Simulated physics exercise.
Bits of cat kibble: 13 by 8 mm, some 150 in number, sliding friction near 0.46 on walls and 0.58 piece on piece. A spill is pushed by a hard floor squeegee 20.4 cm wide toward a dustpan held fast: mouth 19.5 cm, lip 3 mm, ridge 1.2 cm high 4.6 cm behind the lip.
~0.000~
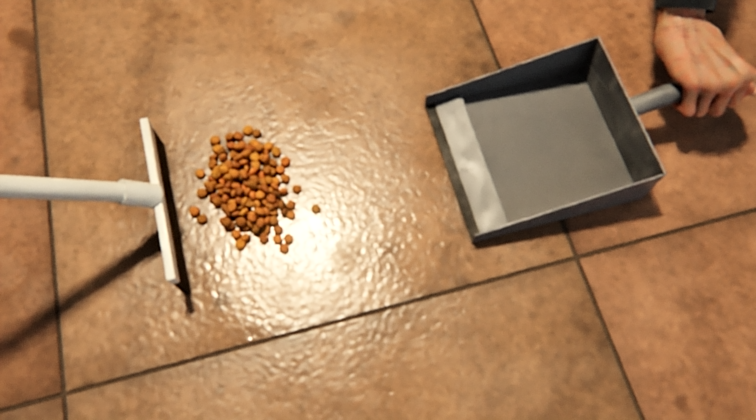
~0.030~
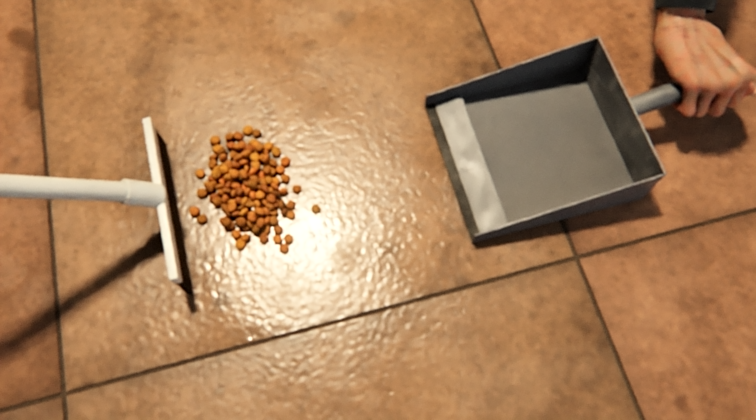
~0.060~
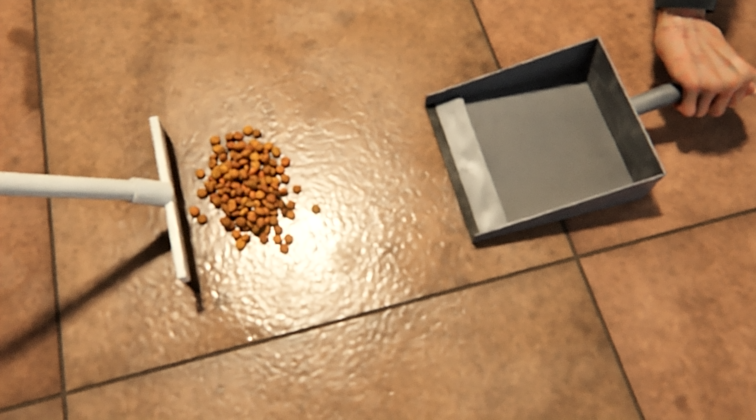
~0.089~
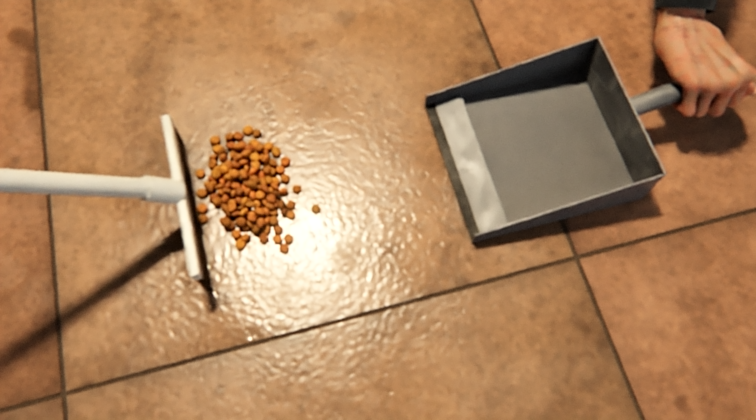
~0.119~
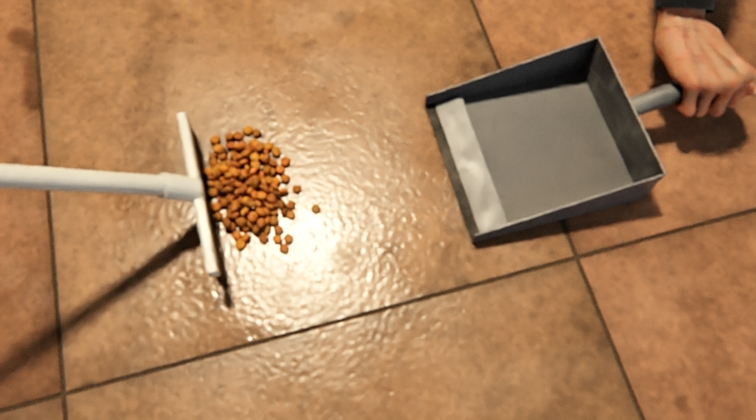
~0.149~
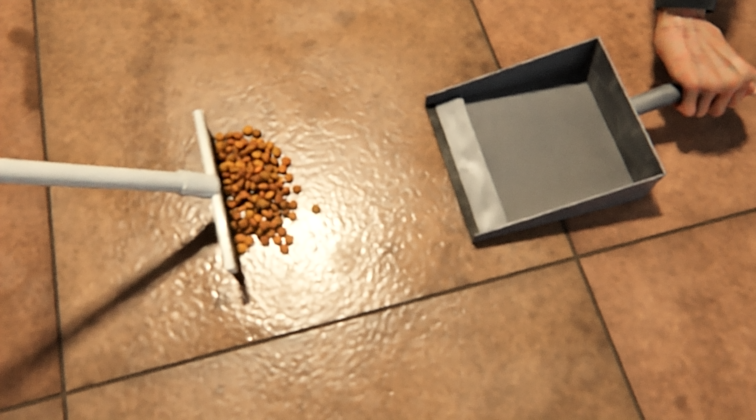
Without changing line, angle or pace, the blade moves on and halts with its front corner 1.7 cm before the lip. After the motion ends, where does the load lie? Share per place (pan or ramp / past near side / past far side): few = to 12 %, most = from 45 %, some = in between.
Shares - pan: Most, near side: Few, far side: Some.
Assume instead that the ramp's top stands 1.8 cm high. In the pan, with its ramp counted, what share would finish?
About 50 %.
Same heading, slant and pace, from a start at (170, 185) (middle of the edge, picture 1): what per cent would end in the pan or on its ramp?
I'd estimate about 55 per cent.
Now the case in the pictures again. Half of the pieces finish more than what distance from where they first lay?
Roughly 26 cm.
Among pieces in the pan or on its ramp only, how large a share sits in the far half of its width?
Some 60 per cent.
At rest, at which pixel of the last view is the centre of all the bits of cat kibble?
Near (448, 145).
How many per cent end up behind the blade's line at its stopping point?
Around 10 in a hundred.
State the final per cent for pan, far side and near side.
The pan ends at 55 per cent, the near side at 0 per cent and the far side at 15 per cent.
Then, at 0.36 s, middle of the blade 14 cm from the lip; 0 % over the lip, far side 15 %, near side 0 %.
After 0.49 s, middle of the blade 6 cm from the lip; 0 % over the lip, far side 15 %, near side 0 %.
After 0.76 s, middle of the blade 2 cm from the lip; 55 % over the lip, far side 15 %, near side 0 %.
In the end, at 1.2 s, pan 55 %, near side 0 %, far side 15 %, in front of the lip or behind the blade 25 %.
